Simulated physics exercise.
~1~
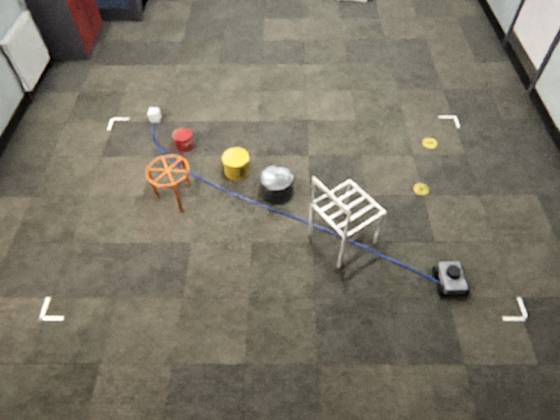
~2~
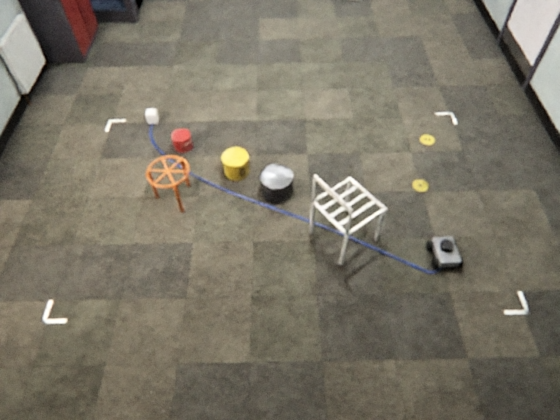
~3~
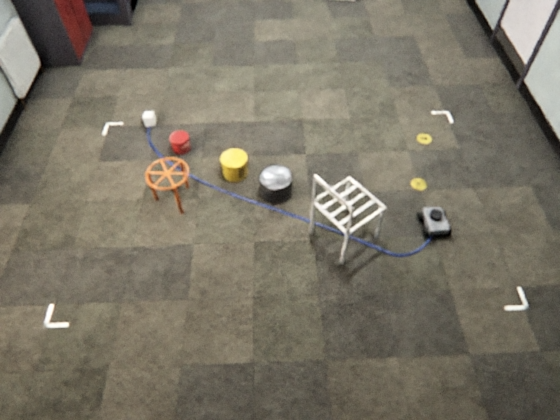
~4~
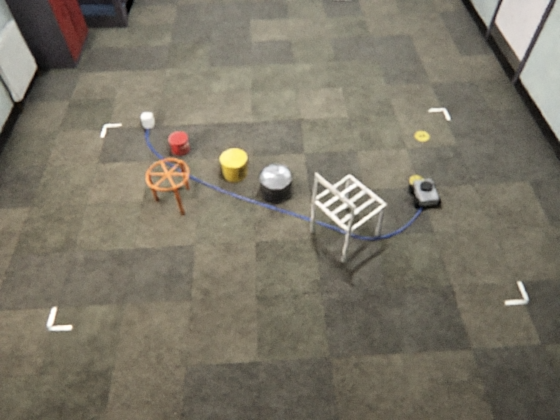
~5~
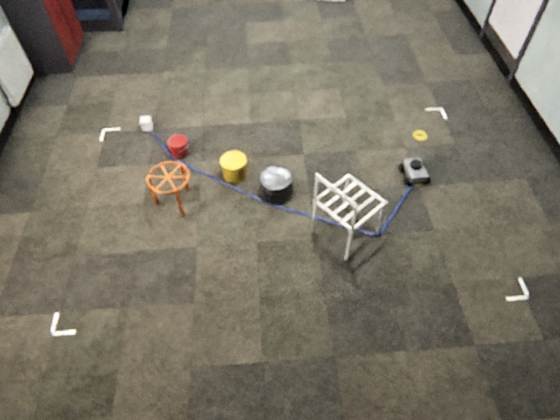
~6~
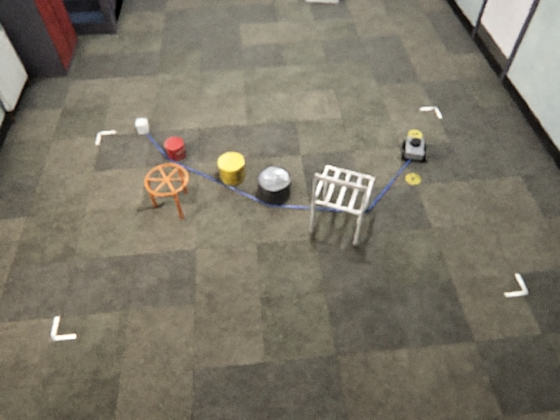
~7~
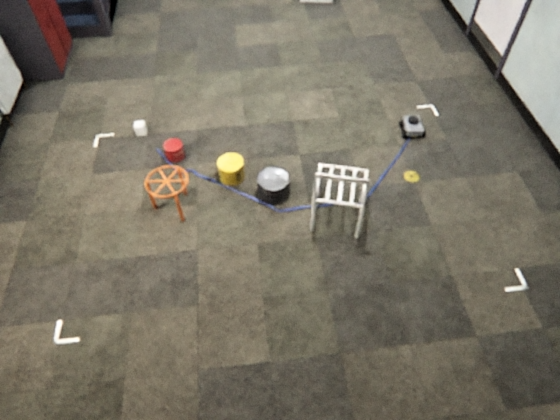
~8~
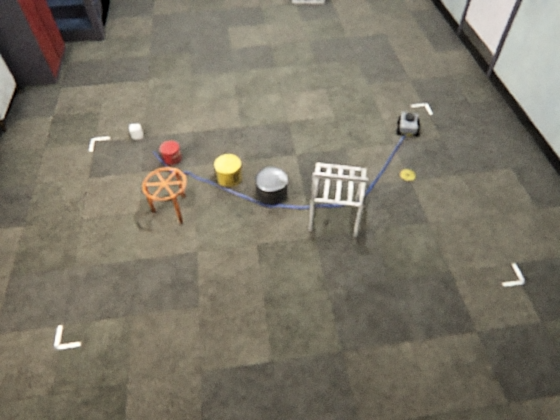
To begin with, a small dark cart sits at the lower right of a carpeted hallway, its blue lead running left past a white chair, two buckets, a yellow bin and an orange stool to a small white block. The cart rolls upward and slightly left, bending the lead beside the chair. It reaches the nearer yellow mark and heads for the farther one, drawing the lead tight. The white chair then turns and shifts a little, staying upright. The plug comes away from the block, and the cart ends near the upper right tape corner, with the lead still trailing.
